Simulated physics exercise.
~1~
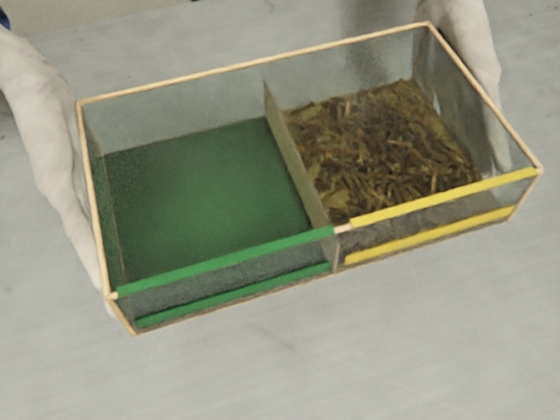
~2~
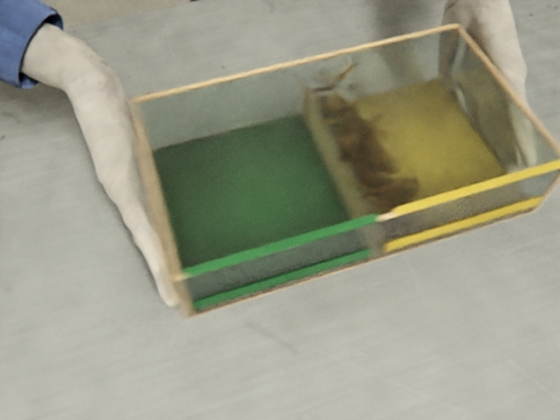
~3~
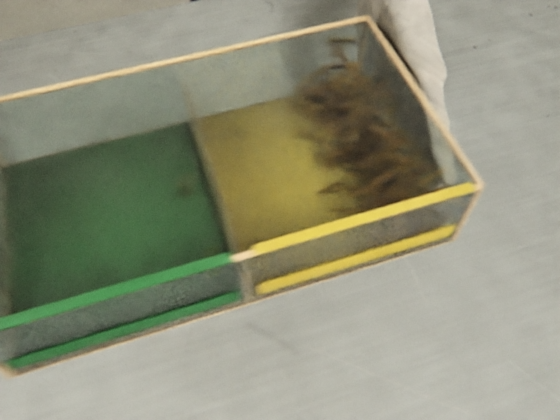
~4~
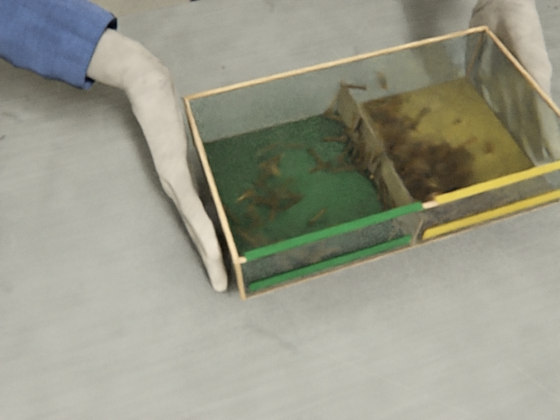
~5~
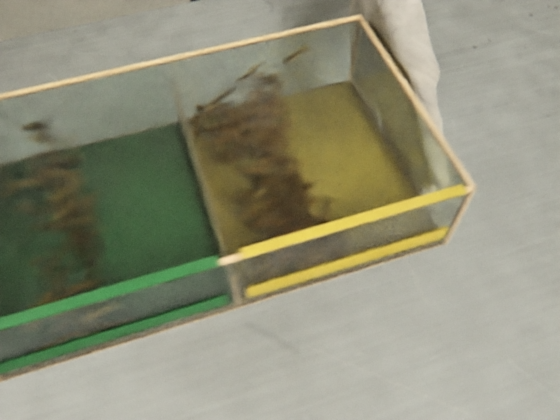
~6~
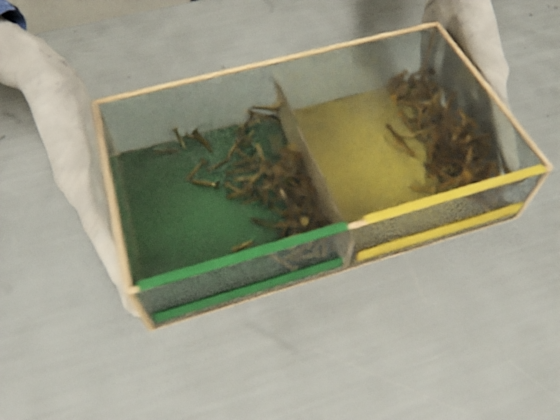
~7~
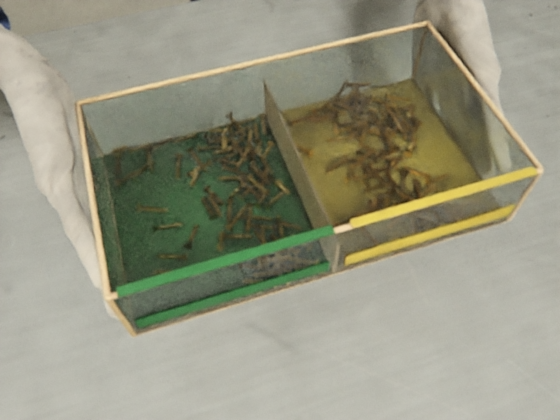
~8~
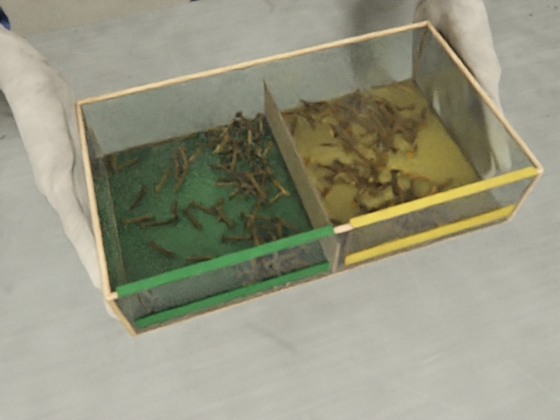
Gloved hands shaking a clear two-part box side to side, brass-coloured screws spilling from the yellow compartment into green, settling in both.
